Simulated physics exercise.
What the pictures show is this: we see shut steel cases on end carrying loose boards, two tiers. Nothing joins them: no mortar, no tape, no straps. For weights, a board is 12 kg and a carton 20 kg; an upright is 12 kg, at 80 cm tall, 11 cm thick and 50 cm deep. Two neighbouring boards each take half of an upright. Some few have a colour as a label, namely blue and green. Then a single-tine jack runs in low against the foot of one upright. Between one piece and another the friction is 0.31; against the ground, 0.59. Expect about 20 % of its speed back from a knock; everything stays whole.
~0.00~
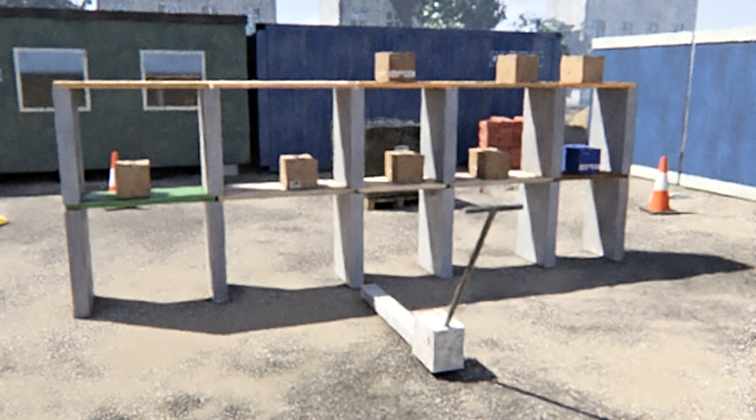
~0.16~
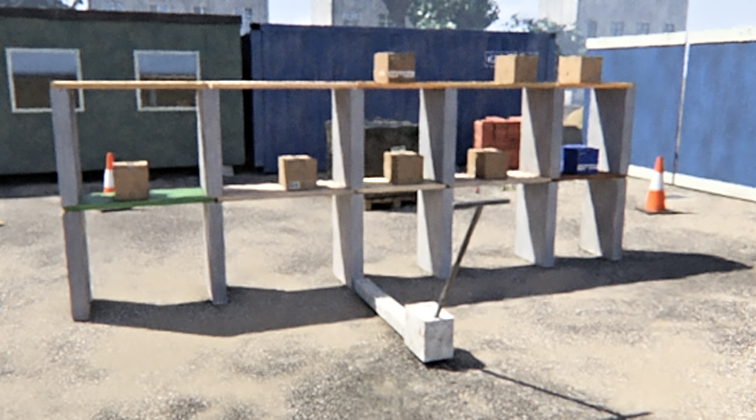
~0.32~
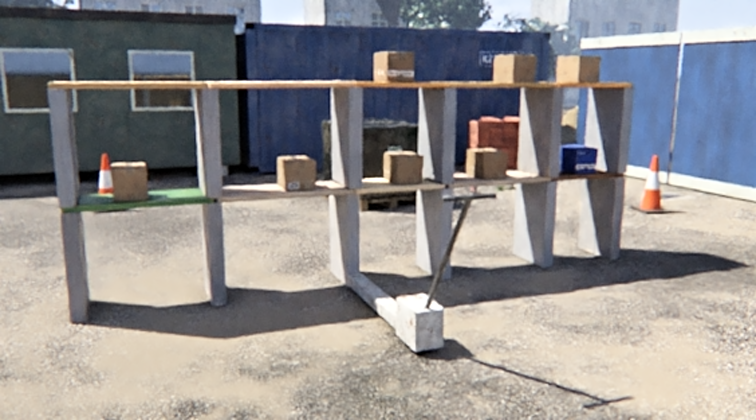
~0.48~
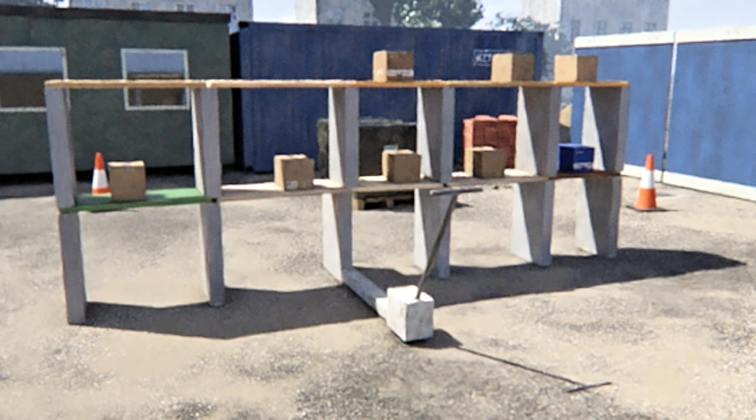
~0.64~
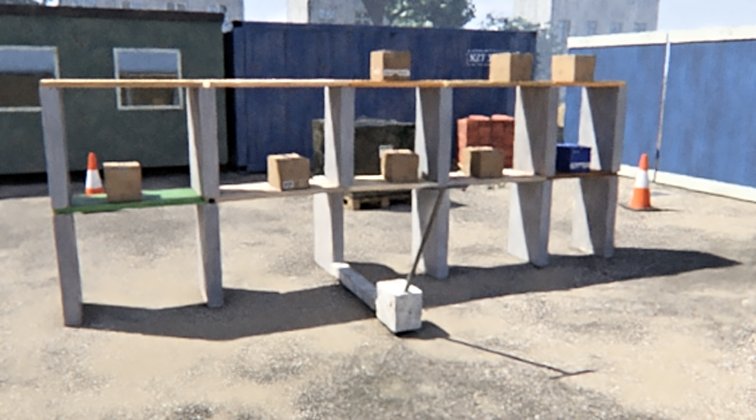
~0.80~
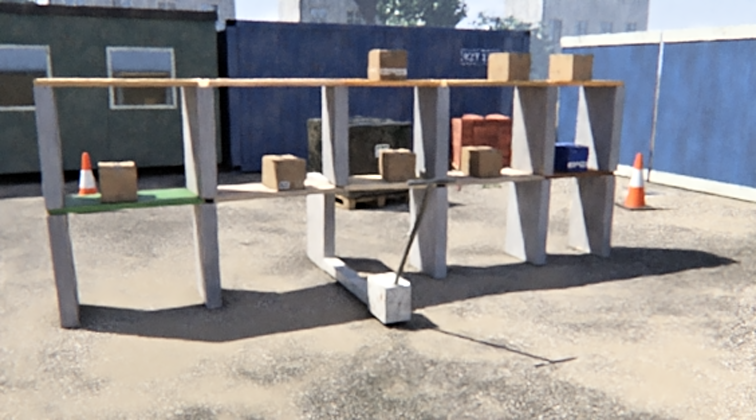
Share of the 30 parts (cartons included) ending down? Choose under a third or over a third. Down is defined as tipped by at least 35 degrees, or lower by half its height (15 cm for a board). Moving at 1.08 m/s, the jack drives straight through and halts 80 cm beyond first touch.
It works out to over a third of the lot.
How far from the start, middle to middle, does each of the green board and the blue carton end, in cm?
Approx. distance from start in cm - green 80, blue 80.
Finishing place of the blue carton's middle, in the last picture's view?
Roughly at (589, 226).
After 1.26 s, 7 of the 30 pieces down.
After 1.88 s, 12 of the 30 pieces down; green board 19° from how it stood, 13 cm lower.
After 3.12 s, 22 of the 30 pieces down; green board 69 cm lower.
After 4.06 s, 29 of the 30 pieces down; blue carton 15° from how it stood, 70 cm lower; green board 69 cm lower.
In the end (6.1 s), 29 of the 30 pieces down; blue carton 7° from how it stood, 72 cm lower; green board 69 cm lower. That is 97 per cent. From the last view, middles, blue carton near (589, 226), green board near (76, 298).
